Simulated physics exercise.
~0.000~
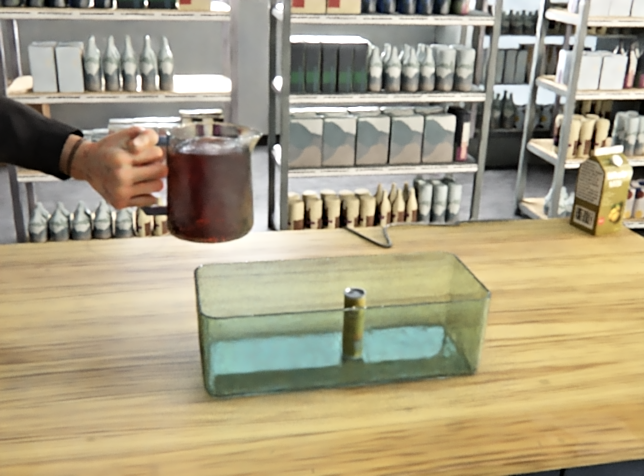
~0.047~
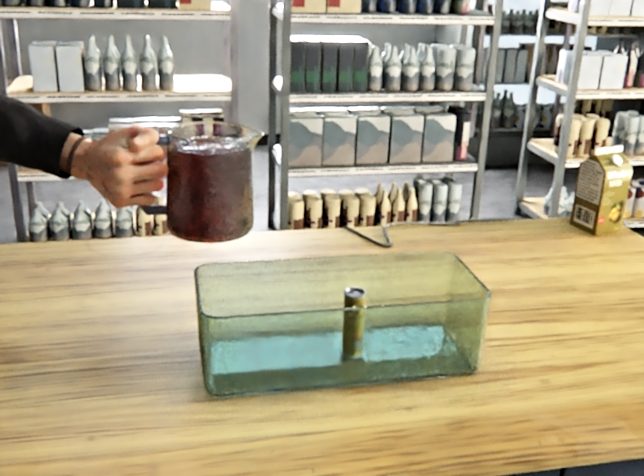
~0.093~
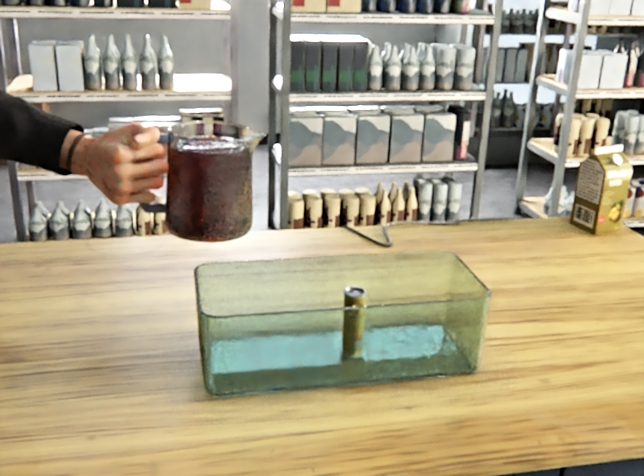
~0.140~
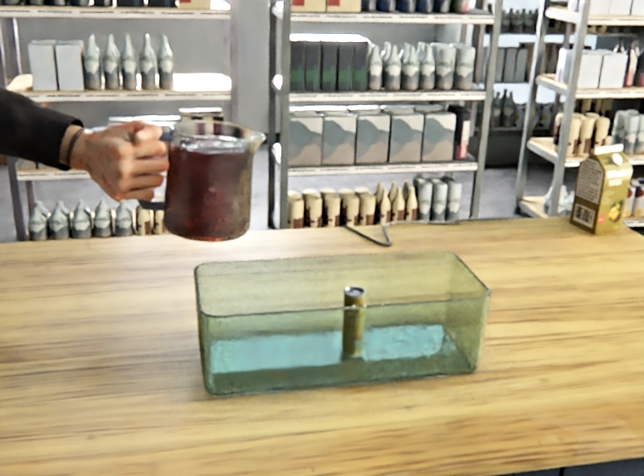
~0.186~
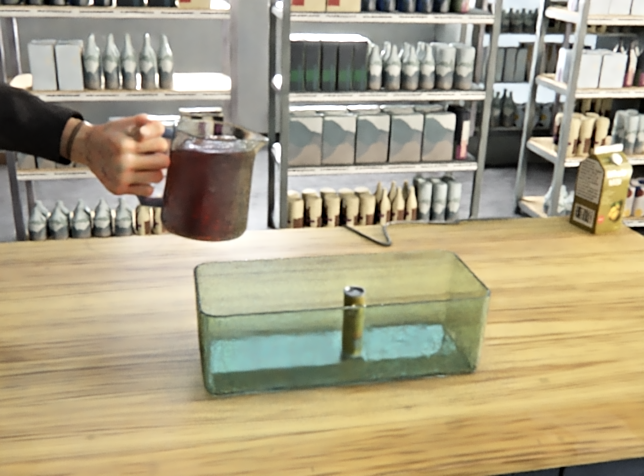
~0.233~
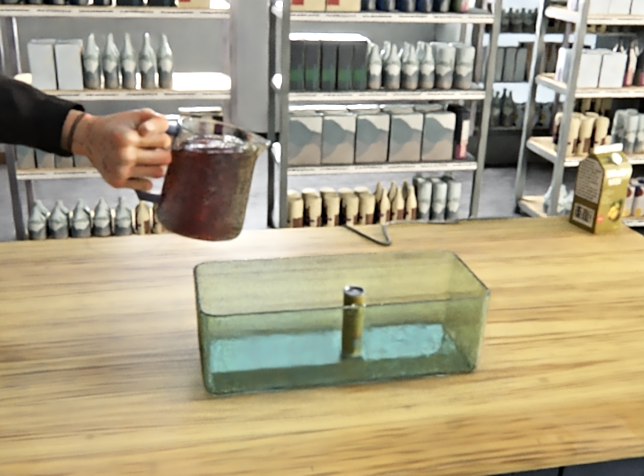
We see a hand holding a glass pitcher of dark reddish tea above a wooden counter, left of a greenish oblong basin with a small tin standing inside; the hand gradually tilts the pitcher slightly to the right.
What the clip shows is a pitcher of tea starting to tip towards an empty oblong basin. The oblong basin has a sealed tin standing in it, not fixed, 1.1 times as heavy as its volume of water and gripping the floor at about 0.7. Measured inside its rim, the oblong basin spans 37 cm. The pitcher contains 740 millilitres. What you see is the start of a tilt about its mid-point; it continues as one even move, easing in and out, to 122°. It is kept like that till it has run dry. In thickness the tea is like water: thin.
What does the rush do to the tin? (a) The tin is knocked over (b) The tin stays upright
The tin stays upright (b).
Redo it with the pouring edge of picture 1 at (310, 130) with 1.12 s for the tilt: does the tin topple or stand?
Then the tin comes down.
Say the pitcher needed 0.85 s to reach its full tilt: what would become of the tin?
The tin stays on its base.
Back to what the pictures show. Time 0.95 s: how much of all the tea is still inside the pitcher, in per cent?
I'd say some 18 per cent remains.
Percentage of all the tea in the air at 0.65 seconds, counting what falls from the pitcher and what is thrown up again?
Estimate: Some 16 % of the total.
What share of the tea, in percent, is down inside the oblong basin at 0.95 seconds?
Near 66 per cent of the total.
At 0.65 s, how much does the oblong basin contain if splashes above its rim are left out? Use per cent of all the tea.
Around 6%.
Then, 0.65 s in, the tilt is 76° and 78 per cent is still to pour; the tin stands where it began.
Then, 0.95 s in, the tilt is 116° and 17 per cent is still to pour; the tin stands 1 cm from where it began.
Then, 1.27 s in, the tilt is 122° and 0 per cent is still to pour; the tin stands 1 cm from where it began.
Then, 1.62 s in, the tilt is 122° and 0 per cent is still to pour; the tin stands 1 cm from where it began.
Finally, the tin stands 1 cm from where it began.
